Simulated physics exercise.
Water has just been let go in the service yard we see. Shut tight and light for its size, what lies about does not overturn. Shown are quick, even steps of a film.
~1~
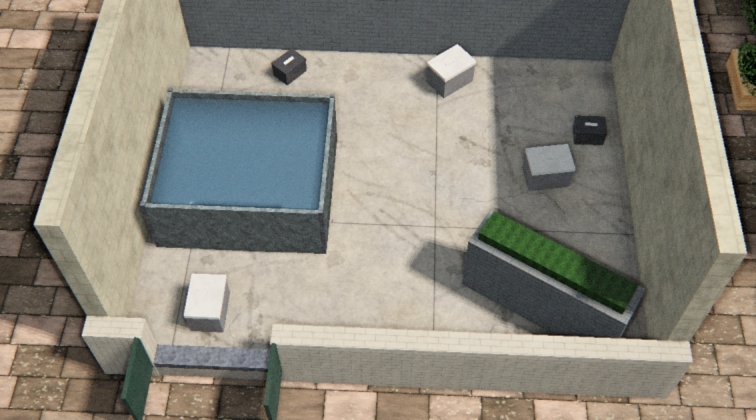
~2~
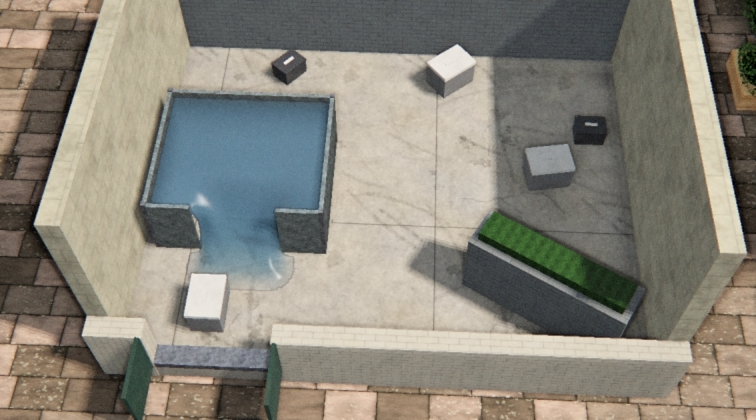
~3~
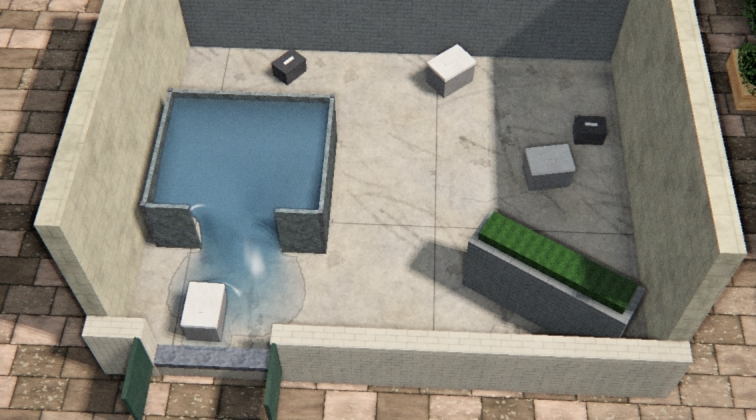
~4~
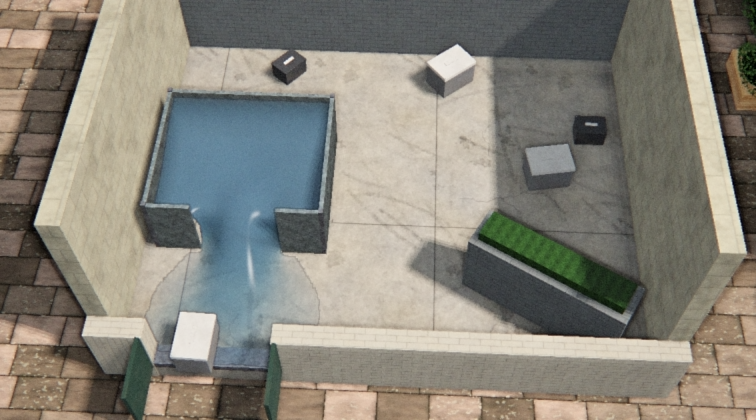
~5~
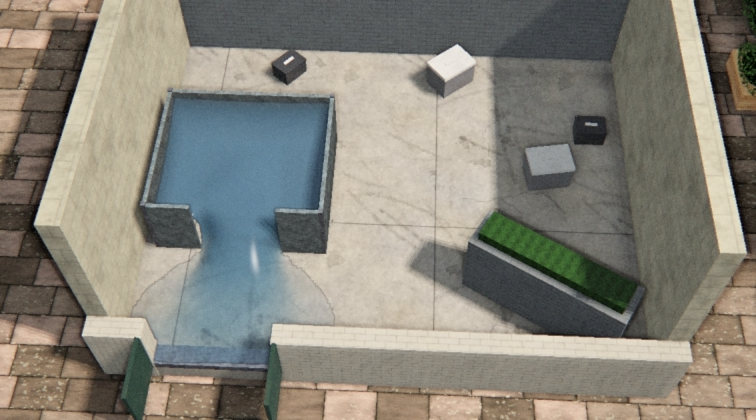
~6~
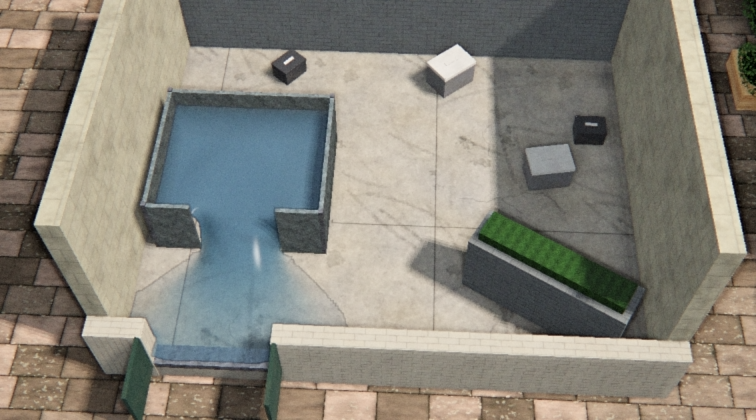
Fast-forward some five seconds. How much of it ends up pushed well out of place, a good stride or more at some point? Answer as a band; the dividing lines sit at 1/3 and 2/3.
Less than 1/3.
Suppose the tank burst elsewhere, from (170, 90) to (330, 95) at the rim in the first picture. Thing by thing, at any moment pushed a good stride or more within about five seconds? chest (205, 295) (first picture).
My take: It didn't get there.
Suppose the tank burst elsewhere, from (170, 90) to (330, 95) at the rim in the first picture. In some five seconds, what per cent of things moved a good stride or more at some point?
It comes to roughly 80 %.
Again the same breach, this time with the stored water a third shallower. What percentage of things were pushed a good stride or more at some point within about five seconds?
I'd say close to 20 per cent of the things.
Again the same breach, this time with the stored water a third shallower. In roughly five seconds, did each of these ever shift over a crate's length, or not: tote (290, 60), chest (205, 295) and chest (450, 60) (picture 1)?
Object 1: Stayed below the mark. Object 2: Passed the mark. Object 3: Stayed below the mark.
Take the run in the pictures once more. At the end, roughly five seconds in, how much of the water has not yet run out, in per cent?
Roughly 48 in a hundred.
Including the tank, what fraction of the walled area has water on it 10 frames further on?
My guess is around 35 per cent.
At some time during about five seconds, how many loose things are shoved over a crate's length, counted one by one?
My count comes to 1.
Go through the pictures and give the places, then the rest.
A chest at (452, 62), on the bottom; a tote at (591, 125) rests on the ground; 0 of 5 have shifted, in the first frame.
A chest at (452, 62) rests on the ground; a tote at (591, 125), on the bottom; 0 of 5 have shifted, in the second frame.
A chest at (452, 62), on the bottom; a tote at (591, 125), on the bottom; 1 of 5 have shifted, in the third frame.
A chest at (452, 62), on the bottom; a tote at (591, 125), on the bottom; 1 of 5 have shifted, in the fourth frame.
A chest at (452, 62), on the bottom; a tote at (591, 125) rests on the ground; 1 of 5 have shifted, in the fifth frame.
A chest at (452, 62), on the bottom; a tote at (591, 125), on the bottom; 1 of 5 have shifted, in the sixth frame.
A moment on, 1 of 5 are well off their spots; 0 afloat.
Next, 1 of 5 are well off their spots; 0 afloat.
Later, 1 of 5 are well off their spots; 0 afloat.
In the end, 1 of 5 are well off their spots, and 1 have been at some point; 0 afloat.
